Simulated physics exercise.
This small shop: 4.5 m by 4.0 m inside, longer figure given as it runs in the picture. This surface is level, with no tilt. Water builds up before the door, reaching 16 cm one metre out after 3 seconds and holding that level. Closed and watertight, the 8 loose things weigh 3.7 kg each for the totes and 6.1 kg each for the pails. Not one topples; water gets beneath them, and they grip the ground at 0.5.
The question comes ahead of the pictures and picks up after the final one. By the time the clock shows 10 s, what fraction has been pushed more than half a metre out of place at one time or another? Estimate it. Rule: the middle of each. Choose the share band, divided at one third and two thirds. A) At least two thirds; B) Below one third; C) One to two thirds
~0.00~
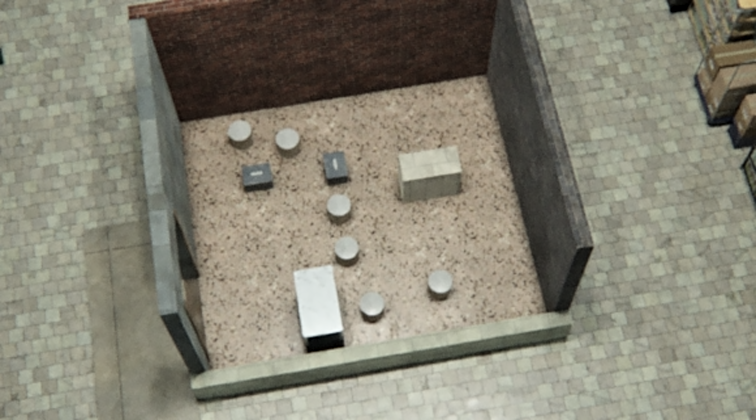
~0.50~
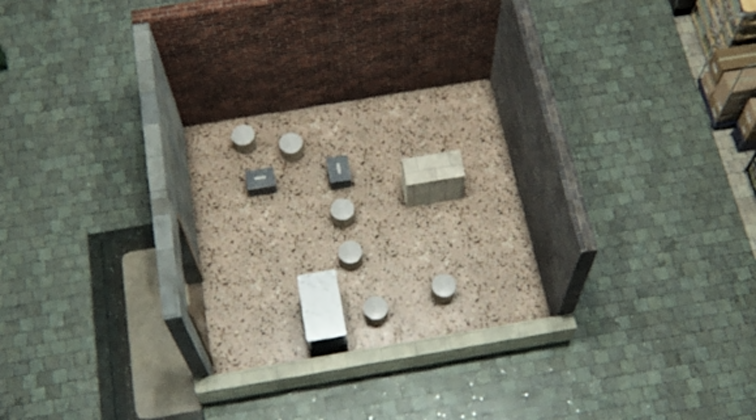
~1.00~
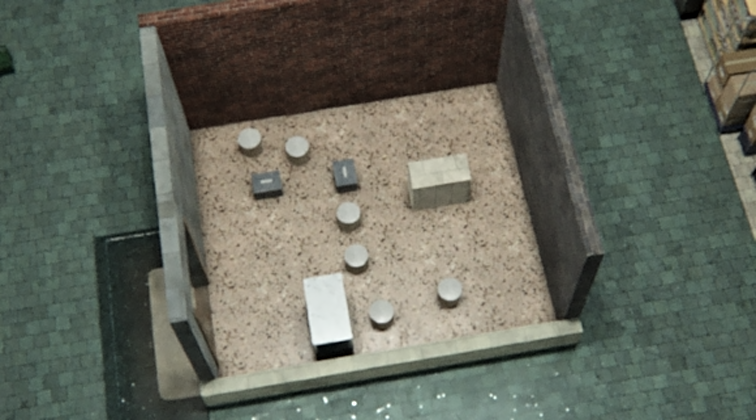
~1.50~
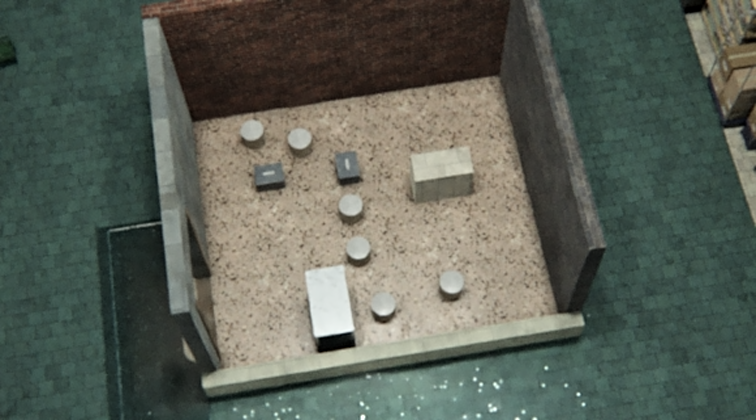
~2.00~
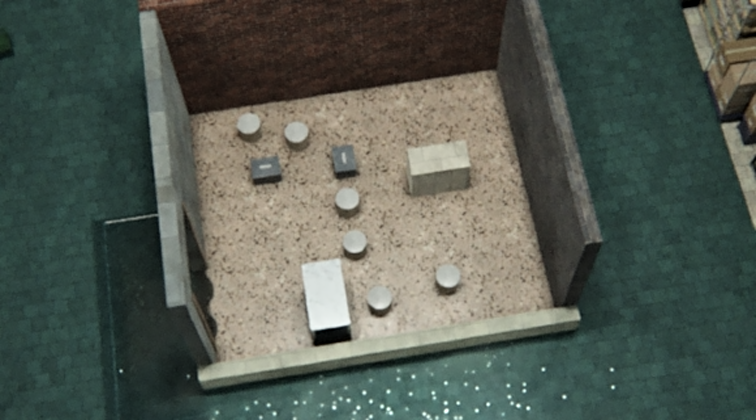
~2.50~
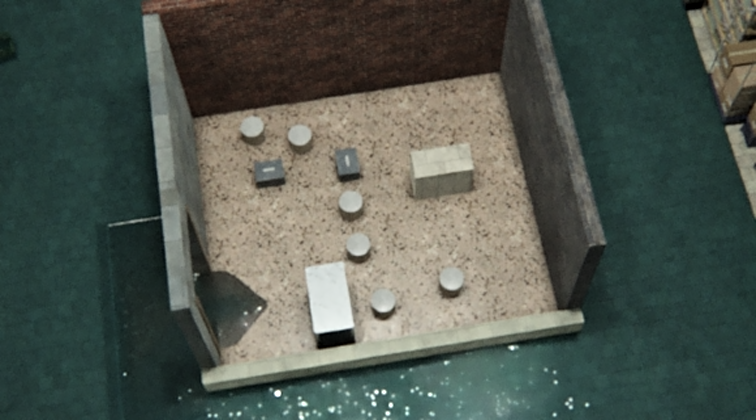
Below one third.
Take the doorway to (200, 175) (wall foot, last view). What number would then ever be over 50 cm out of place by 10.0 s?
Then it comes to 4.
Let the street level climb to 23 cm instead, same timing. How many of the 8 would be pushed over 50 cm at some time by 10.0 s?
That would give 5.
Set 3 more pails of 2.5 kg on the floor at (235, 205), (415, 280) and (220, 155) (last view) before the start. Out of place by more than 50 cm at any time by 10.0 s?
In that order: Under, short of it, short of it.
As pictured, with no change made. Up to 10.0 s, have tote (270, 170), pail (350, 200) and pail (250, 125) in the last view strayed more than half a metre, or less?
Result, in order: Stayed within / exceeded / stayed within.
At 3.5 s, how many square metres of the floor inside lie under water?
That flooded area is roughly 2.5 m2.
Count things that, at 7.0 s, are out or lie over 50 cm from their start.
Count: 0.
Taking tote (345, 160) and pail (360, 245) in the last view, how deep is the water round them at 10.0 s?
Roughly 2 and 5 cm.
After 3.5 s 0 of 8 are over 50 cm from their spots; 0 afloat.
After 4.5 s 0 of 8 are over 50 cm from their spots; 0 afloat.
After 7.0 s 0 of 8 are over 50 cm from their spots; 0 afloat.
After 10.0 s 2 of 8 are over 50 cm from their spots, and 2 have been at some point; 0 afloat.
